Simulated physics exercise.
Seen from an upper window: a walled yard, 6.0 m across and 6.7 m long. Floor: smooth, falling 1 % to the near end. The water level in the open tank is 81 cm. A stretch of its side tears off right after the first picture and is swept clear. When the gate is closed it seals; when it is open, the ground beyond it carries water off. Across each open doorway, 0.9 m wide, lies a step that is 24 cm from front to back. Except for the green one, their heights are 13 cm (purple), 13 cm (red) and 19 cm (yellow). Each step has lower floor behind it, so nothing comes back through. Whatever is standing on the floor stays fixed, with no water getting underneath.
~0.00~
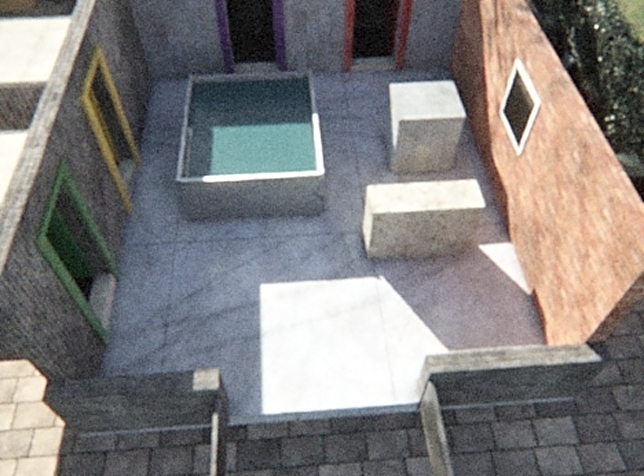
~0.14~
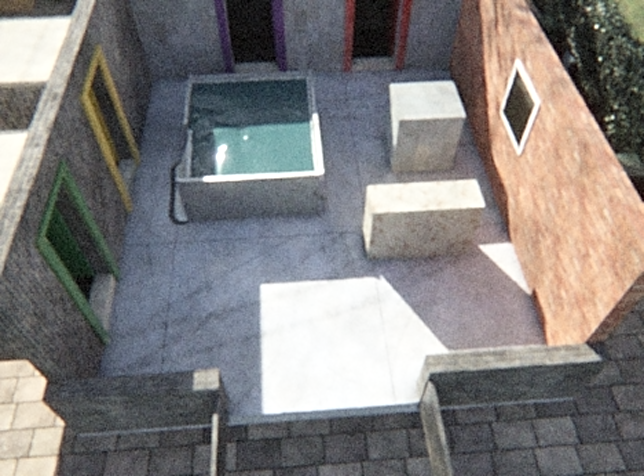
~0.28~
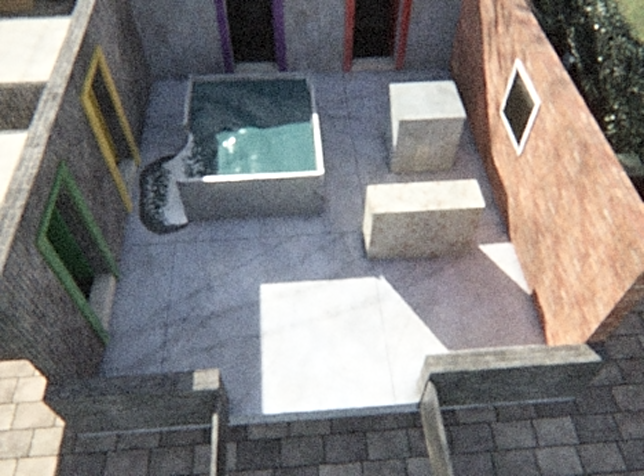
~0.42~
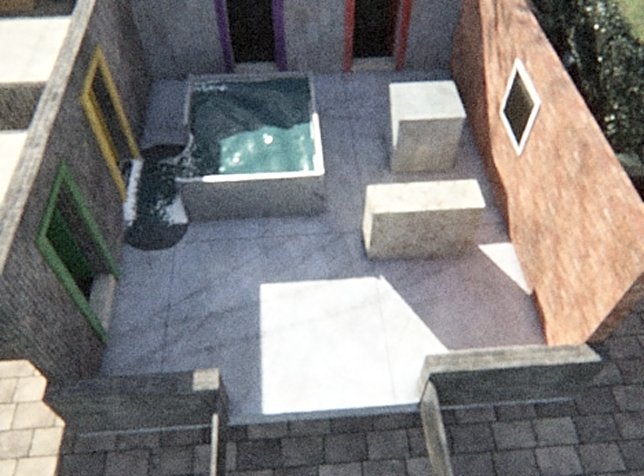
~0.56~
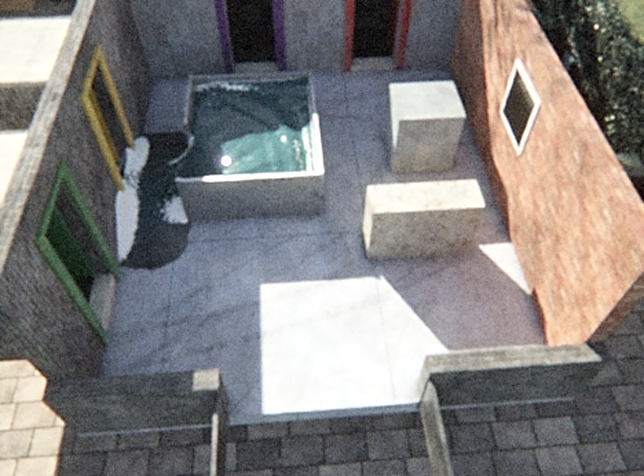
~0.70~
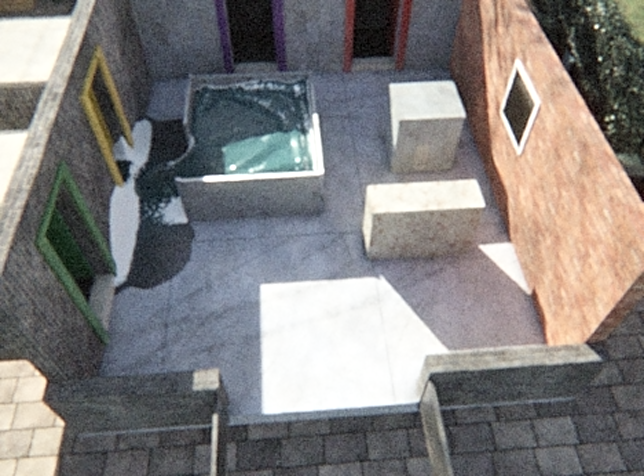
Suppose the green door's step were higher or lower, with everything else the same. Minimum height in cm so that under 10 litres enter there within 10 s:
10 cm.
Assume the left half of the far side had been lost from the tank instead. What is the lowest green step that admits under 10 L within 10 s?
Estimate: Near 7.5 cm.
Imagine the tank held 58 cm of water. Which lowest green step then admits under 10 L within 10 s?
About 7.0 cm.
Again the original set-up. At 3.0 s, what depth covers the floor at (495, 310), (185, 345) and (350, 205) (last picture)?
Roughly 0, 6 and 0 cm, in turn.
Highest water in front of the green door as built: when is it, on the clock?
Some 1.6 s, more or less.
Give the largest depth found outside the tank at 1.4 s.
Roughly 62 cm.
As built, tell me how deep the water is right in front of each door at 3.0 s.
Door by door, in centimetres - purple 8, green 11, red 0, yellow 38.
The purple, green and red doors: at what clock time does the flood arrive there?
The purple door at 1.8 seconds, the green door at 0.8 seconds, the red door at 3.4 seconds.
After 1.4 s water covers 20 % of the floor, deepest (62 cm) near (131, 203); 15 cm at the green door, 0 litres in over its 22 cm step.
After 3.0 s water covers 45 % of the floor, deepest (39 cm) near (131, 203); 11 cm at the green door, 0 litres in over its 22 cm step.
After 10.0 s water covers 95 % of the floor, deepest (12 cm) near (95, 407); 5 cm at the green door, 0 litres in over its 22 cm step.
At the green door as built, the water arrived by 0.8 s and peaked near 16 cm at 1.6 s.
With a step of 9 cm, 14 litres would have come in within the 10 s; with 12.5 cm, 4 litres. So under 10 litres takes about 10 cm.
